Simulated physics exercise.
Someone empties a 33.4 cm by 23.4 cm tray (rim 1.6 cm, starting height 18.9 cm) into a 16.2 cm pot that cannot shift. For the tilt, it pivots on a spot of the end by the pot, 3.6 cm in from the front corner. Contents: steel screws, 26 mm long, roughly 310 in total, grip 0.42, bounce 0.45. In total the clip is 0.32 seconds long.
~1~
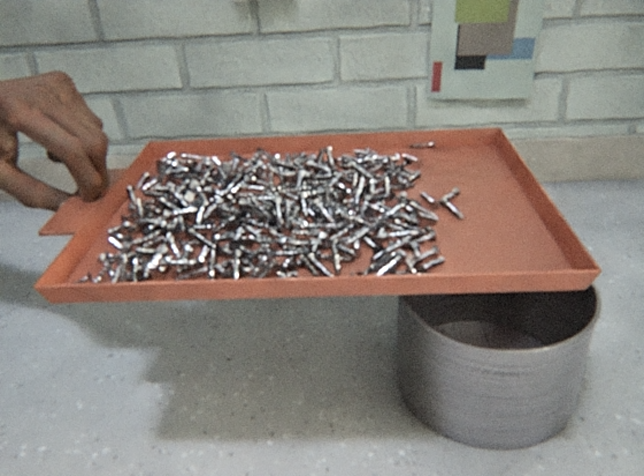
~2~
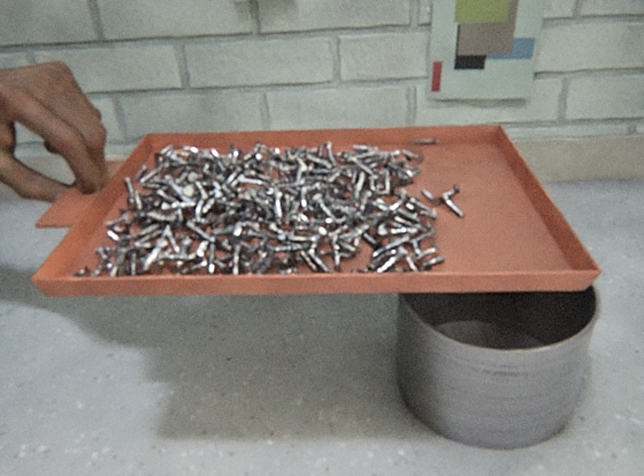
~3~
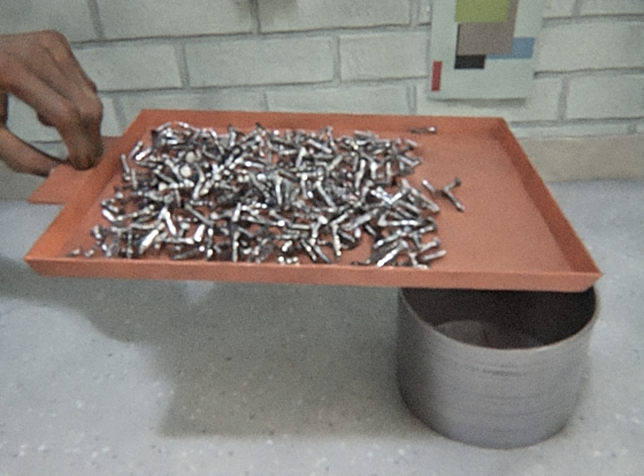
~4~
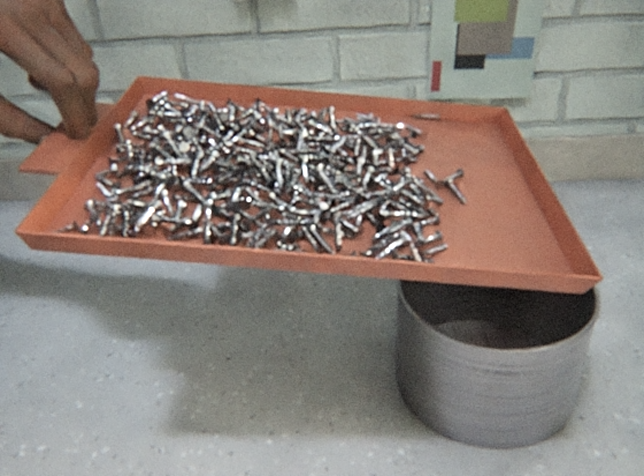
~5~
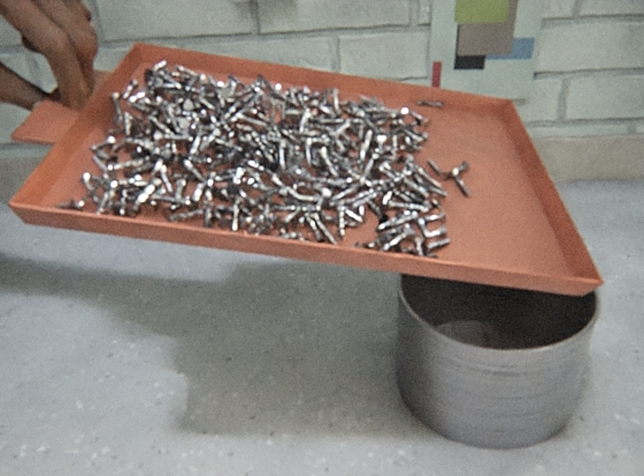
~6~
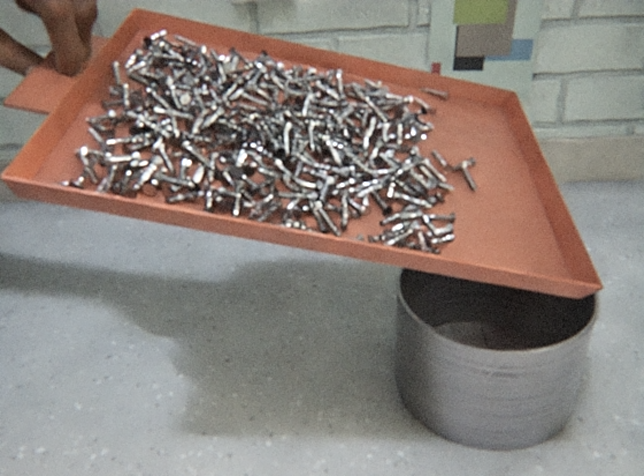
Against a white brick wall, a hand held a reddish tray of small metal screws over a round gray pot, then steadily raised the left end, tilting the tray down toward the right.
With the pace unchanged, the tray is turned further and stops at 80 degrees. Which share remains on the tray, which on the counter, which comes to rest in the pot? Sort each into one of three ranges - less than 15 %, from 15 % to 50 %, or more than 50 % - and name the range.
Ranges: Tray: Less than 15 %; counter: More than 50 %; pot: Less than 15 %.
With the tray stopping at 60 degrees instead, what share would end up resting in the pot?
Then about 0 per cent.
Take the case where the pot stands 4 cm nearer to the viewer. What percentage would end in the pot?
Result after the change: About 5 in a hundred.
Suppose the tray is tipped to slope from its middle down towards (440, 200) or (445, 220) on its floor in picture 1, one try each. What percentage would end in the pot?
About 20 per cent on the first try and 5 per cent on the second.
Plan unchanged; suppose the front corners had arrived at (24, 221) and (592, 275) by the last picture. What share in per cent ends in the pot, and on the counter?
You'd end with pot at 5 and counter at 95.
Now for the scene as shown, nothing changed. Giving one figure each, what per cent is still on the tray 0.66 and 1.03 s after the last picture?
Close to 35 at the first time and 0 at the second.
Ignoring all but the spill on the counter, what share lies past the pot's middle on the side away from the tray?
Near 100 in a hundred.
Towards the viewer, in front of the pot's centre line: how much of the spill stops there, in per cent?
Share: Some 100 %.
Then, 0.39 s after the last picture, tilt 48 degrees; the tray holds 100 %, the pot 0 %.
Then, 0.66 s after the last picture, tilt 68 degrees; the tray holds 35 %, the pot 0 %.
Then, 1.03 s after the last picture, tilt 80 degrees; the tray holds 0 %, the pot 0 %.
In the end, tray 0 %, counter 100 %, pot 0 %.
